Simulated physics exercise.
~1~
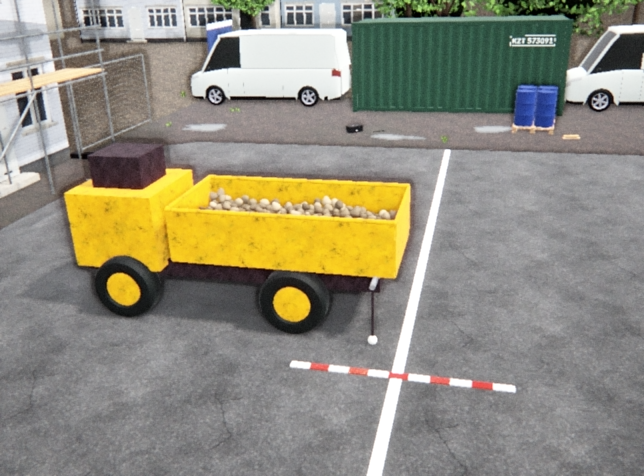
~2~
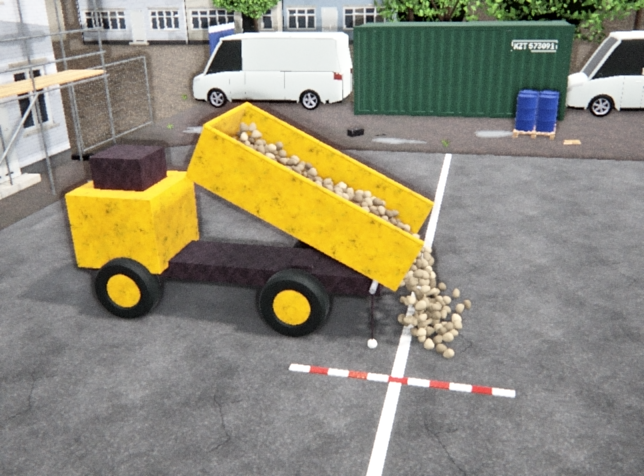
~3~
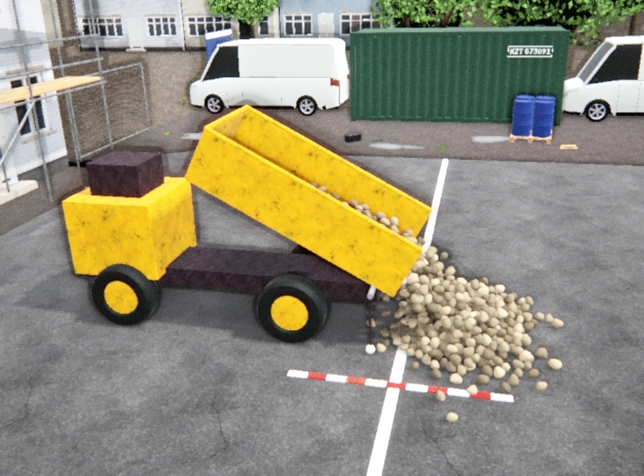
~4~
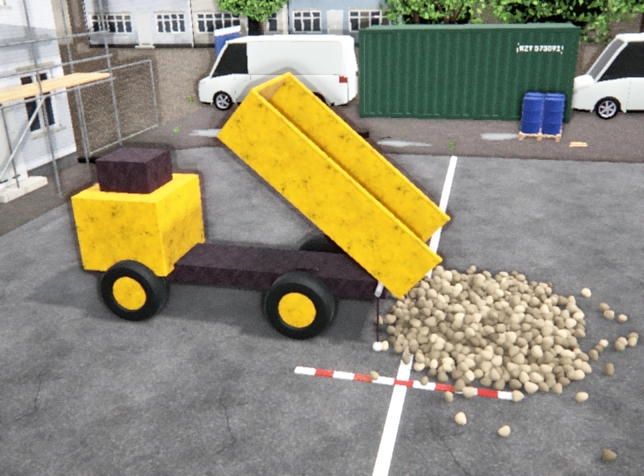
We see a yellow truck loaded with rounded stones on a grey yard as its bed tilts up, spilling them over a white line to the right. The bed holds, then rises steeper until it looks empty, leaving a broad heap mostly past the line.
